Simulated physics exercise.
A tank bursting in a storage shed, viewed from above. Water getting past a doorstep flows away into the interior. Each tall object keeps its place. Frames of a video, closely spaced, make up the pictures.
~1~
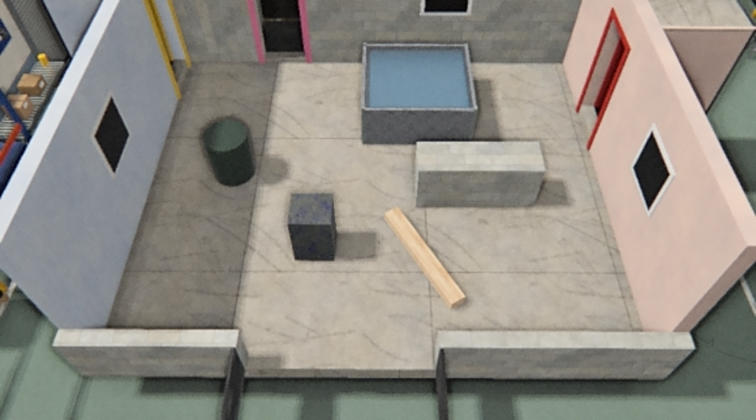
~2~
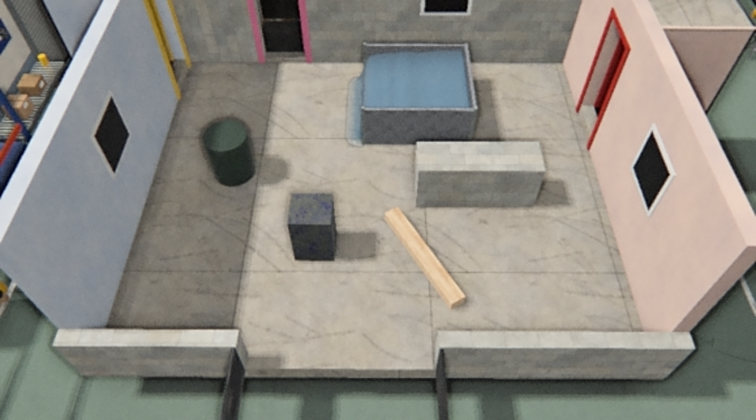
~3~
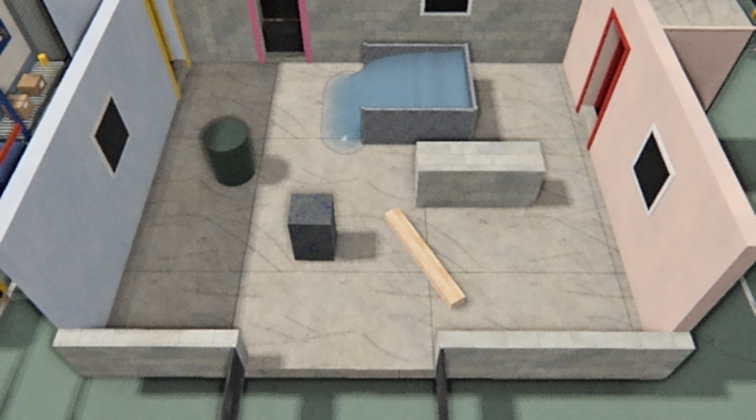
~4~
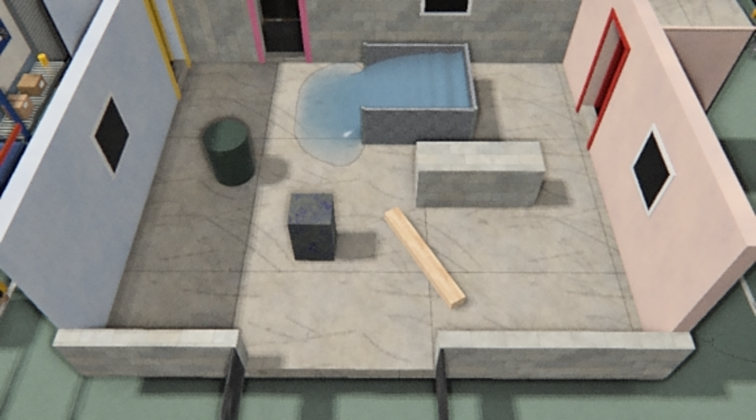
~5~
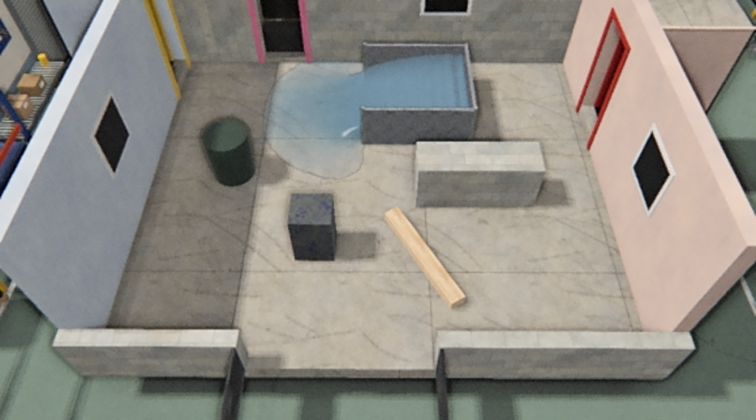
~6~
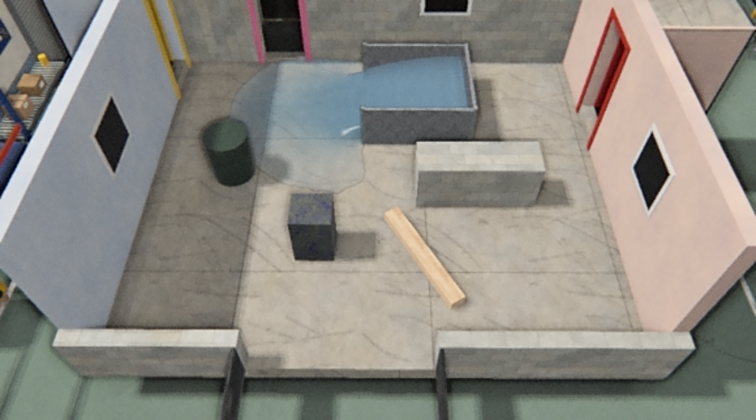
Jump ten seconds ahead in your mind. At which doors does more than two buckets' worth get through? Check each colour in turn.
The yellow door lets through more than two buckets; the pink door lets through more than two buckets; the red door lets through two buckets or less.
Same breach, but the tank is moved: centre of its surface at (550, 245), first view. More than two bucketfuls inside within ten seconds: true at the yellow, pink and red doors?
So here's how it goes: Yellow comes up short, pink comes up short, and red comes up short.
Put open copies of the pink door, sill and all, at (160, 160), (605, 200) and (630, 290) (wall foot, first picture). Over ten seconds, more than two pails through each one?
In sequence: Exceeds it, falls short, falls short.
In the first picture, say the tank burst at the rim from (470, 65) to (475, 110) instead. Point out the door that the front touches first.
I'd say the red one.
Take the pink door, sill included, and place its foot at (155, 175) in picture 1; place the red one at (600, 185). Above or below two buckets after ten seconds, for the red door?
The answer is that red doesn't reach the mark.
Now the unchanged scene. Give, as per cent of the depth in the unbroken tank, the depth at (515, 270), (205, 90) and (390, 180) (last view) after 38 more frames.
Respectively 0, 10 and 2 per cent.
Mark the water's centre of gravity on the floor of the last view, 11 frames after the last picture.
Centre point: Around (288, 115).
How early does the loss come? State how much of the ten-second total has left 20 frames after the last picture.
I'd estimate close to 35 per cent.
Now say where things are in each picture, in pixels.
The first frame shows still water in the water tank at (417, 79).
In the second frame, the front is at a hidden place, out from the gap at (366, 100).
In the third frame, water pours out at (366, 101) and has run to (346, 74).
In the fourth frame, water pours out at (366, 103) and has run to (332, 67).
In the fifth frame, the front is at (268, 134), out from the gap at (366, 103).
In the sixth frame, water pours out at (366, 103) and has run to (240, 94).
A moment on, water covers 25 % of the floor; the yellow door under two buckets in, the pink door under two buckets in, the red door not reached.
Next, water covers 35 % of the floor; the yellow door over two buckets in, the pink door over two buckets in, the red door not reached.
Then, water covers 45 % of the floor; the yellow door far over two buckets in, the pink door over two buckets in, the red door not reached.
Later, water covers 60 % of the floor; the yellow door far over two buckets in, the pink door far over two buckets in, the red door not reached.
In the end, water covers 80 % of the floor; the yellow door far over two buckets in, the pink door far over two buckets in, the red door wet at the sill, nothing in.
